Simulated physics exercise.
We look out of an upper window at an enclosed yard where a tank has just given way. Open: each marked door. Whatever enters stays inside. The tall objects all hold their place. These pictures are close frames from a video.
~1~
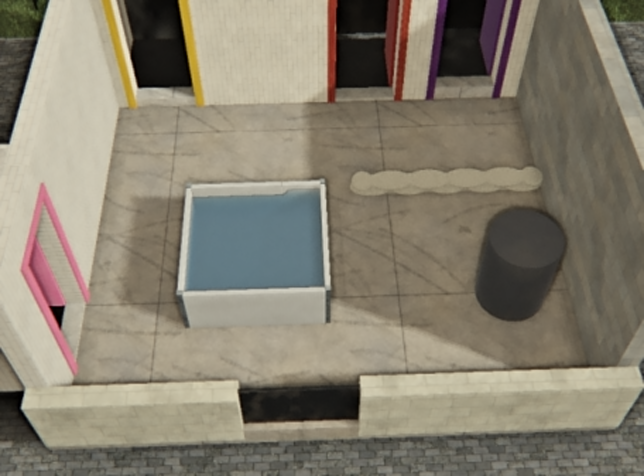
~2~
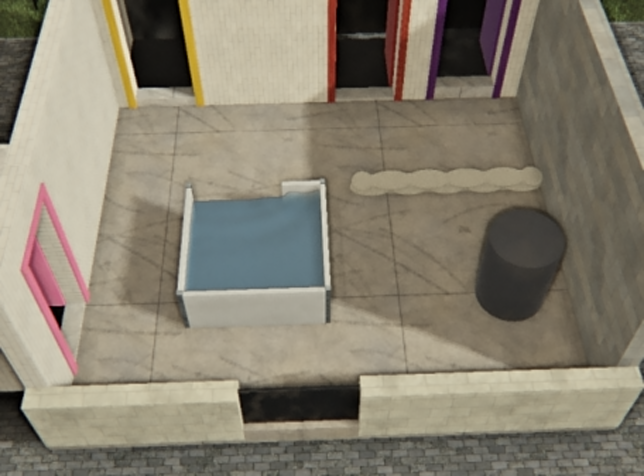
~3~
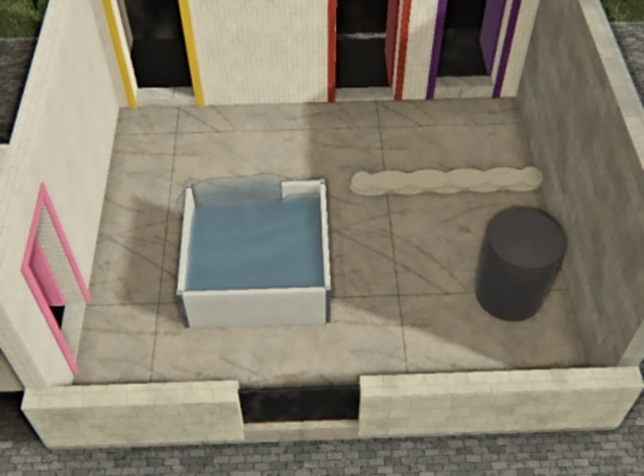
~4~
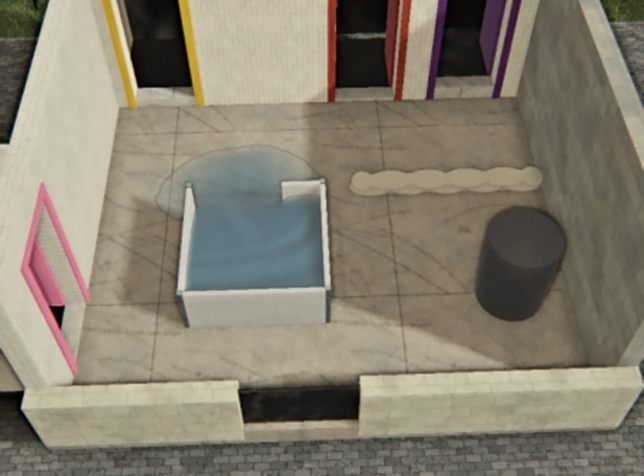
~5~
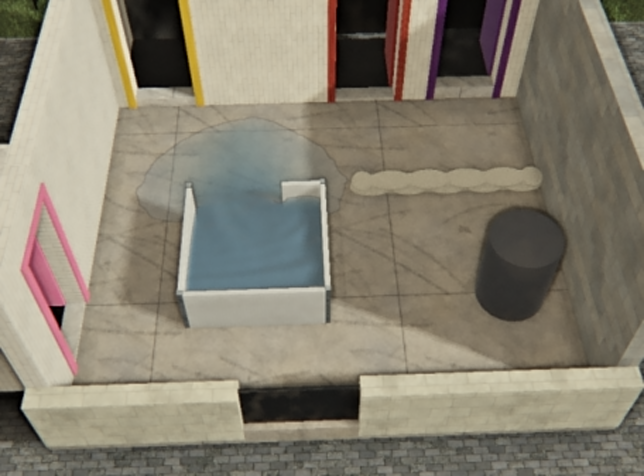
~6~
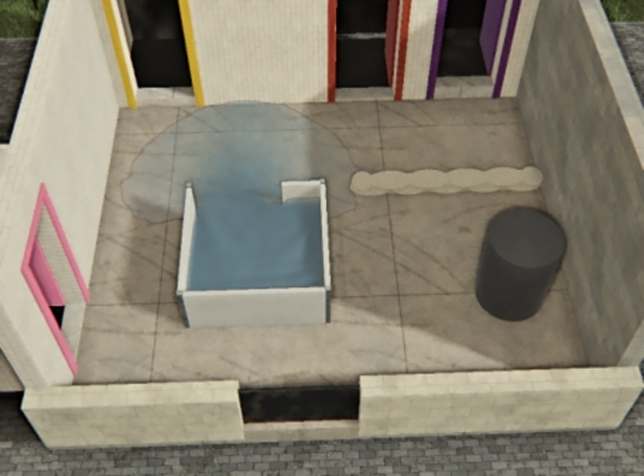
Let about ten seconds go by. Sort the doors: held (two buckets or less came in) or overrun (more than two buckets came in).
Sorted: Yellow door overrun, pink door overrun, red door overrun, purple door held.
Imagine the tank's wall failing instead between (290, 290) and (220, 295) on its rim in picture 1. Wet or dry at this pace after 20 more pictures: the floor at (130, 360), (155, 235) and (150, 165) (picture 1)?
Log: Point 1 inundated; point 2 inundated; point 3 inundated.
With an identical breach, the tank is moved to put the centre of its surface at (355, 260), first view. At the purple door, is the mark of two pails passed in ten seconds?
Briefly, purple remains below.
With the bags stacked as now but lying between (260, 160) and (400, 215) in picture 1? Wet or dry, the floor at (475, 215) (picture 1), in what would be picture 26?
I reckon it ends up still bare.
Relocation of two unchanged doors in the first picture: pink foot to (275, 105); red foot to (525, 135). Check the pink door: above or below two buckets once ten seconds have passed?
Observation - pink door ends up higher.
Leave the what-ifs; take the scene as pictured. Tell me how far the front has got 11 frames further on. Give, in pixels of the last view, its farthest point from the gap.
Look around (487, 99).
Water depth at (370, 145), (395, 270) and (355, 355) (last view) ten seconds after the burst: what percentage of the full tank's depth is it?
The depths come to near 16, 2 and 6 per cent respectively.
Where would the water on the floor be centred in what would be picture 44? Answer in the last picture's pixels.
Roughly (284, 192).
A moment on, water covers 25 % of the floor; the yellow door under two buckets in, the pink door not reached, the red door wet at the sill, nothing in, the purple door not reached.
Next, water covers 30 % of the floor; the yellow door over two buckets in, the pink door not reached, the red door under two buckets in, the purple door wet at the sill, nothing in.
Then, water covers 45 % of the floor; the yellow door over two buckets in, the pink door wet at the sill, nothing in, the red door over two buckets in, the purple door wet at the sill, nothing in.
Later, water covers 60 % of the floor; the yellow door over two buckets in, the pink door wet at the sill, nothing in, the red door over two buckets in, the purple door wet at the sill, nothing in.
In the end, water covers 80 % of the floor; the yellow door over two buckets in, the pink door over two buckets in, the red door far over two buckets in, the purple door wet at the sill, nothing in.
